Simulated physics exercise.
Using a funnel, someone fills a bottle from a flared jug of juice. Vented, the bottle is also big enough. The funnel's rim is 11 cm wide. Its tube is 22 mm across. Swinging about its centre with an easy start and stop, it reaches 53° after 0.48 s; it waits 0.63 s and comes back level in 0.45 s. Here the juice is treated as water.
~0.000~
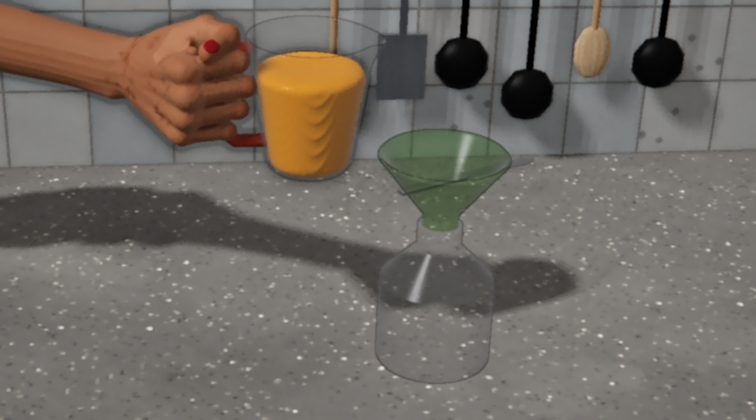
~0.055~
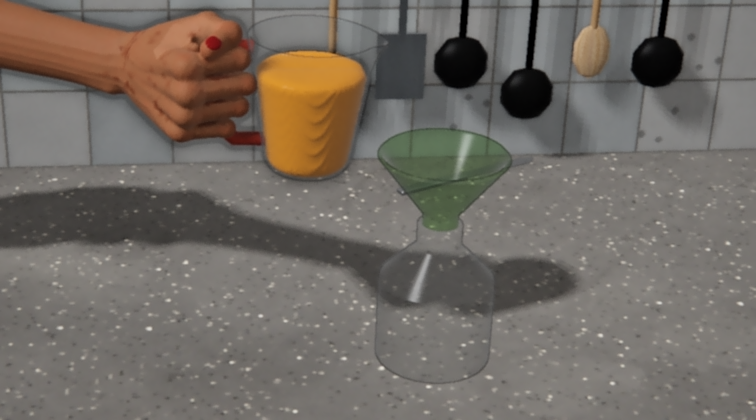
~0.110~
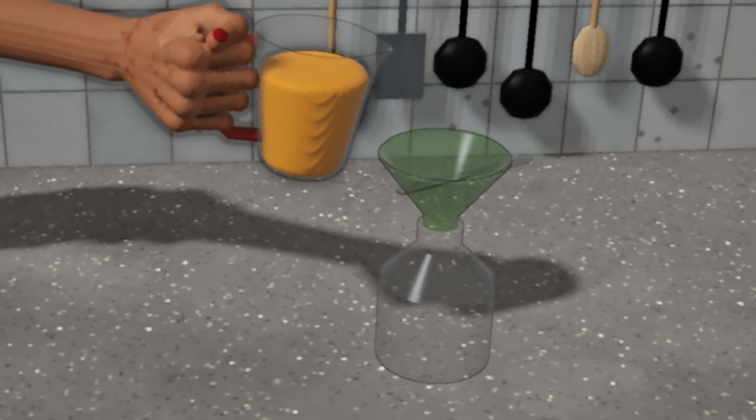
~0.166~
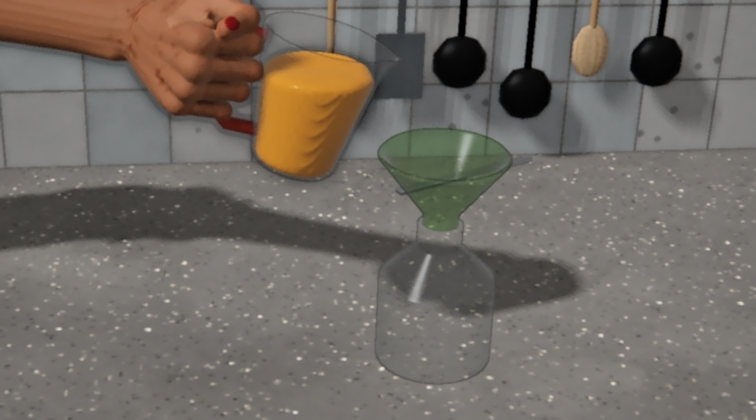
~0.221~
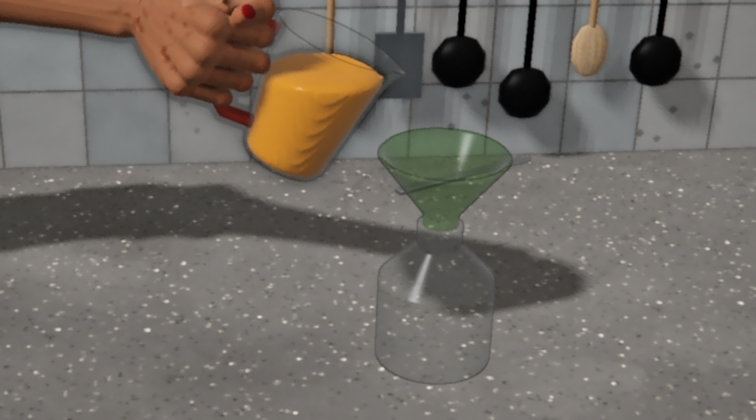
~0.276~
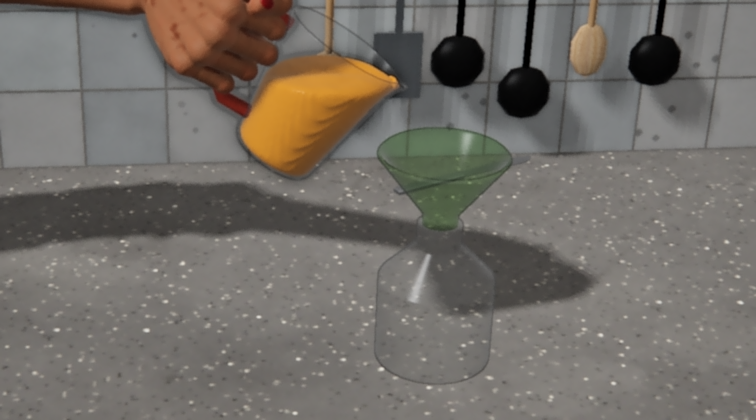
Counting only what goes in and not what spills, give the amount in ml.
Roughly 190 ml goes in.
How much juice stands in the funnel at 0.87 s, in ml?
Funnel contents: Around 60 ml.
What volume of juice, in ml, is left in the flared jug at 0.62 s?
390 ml.
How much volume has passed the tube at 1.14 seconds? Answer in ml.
Looks to be around 140 ml.
By 0.62 s the tilt is 53° and 30 ml has passed the tube, 50 ml is in the funnel, 390 ml in the flared jug and 0 ml has missed.
By 0.87 s the tilt is 53° and 85 ml has passed the tube, 60 ml is in the funnel, 340 ml in the flared jug and 0 ml has missed.
By 1.14 s the tilt is 52° and 145 ml has passed the tube, 30 ml is in the funnel, 315 ml in the flared jug and 0 ml has missed.
By 1.42 s the tilt is 11° and 190 ml has passed the tube, 5 ml is in the funnel, 305 ml in the flared jug and 0 ml has missed.
At rest 190 ml has passed the tube, 0 ml is in the funnel, 305 ml in the flared jug and 0 ml has missed.
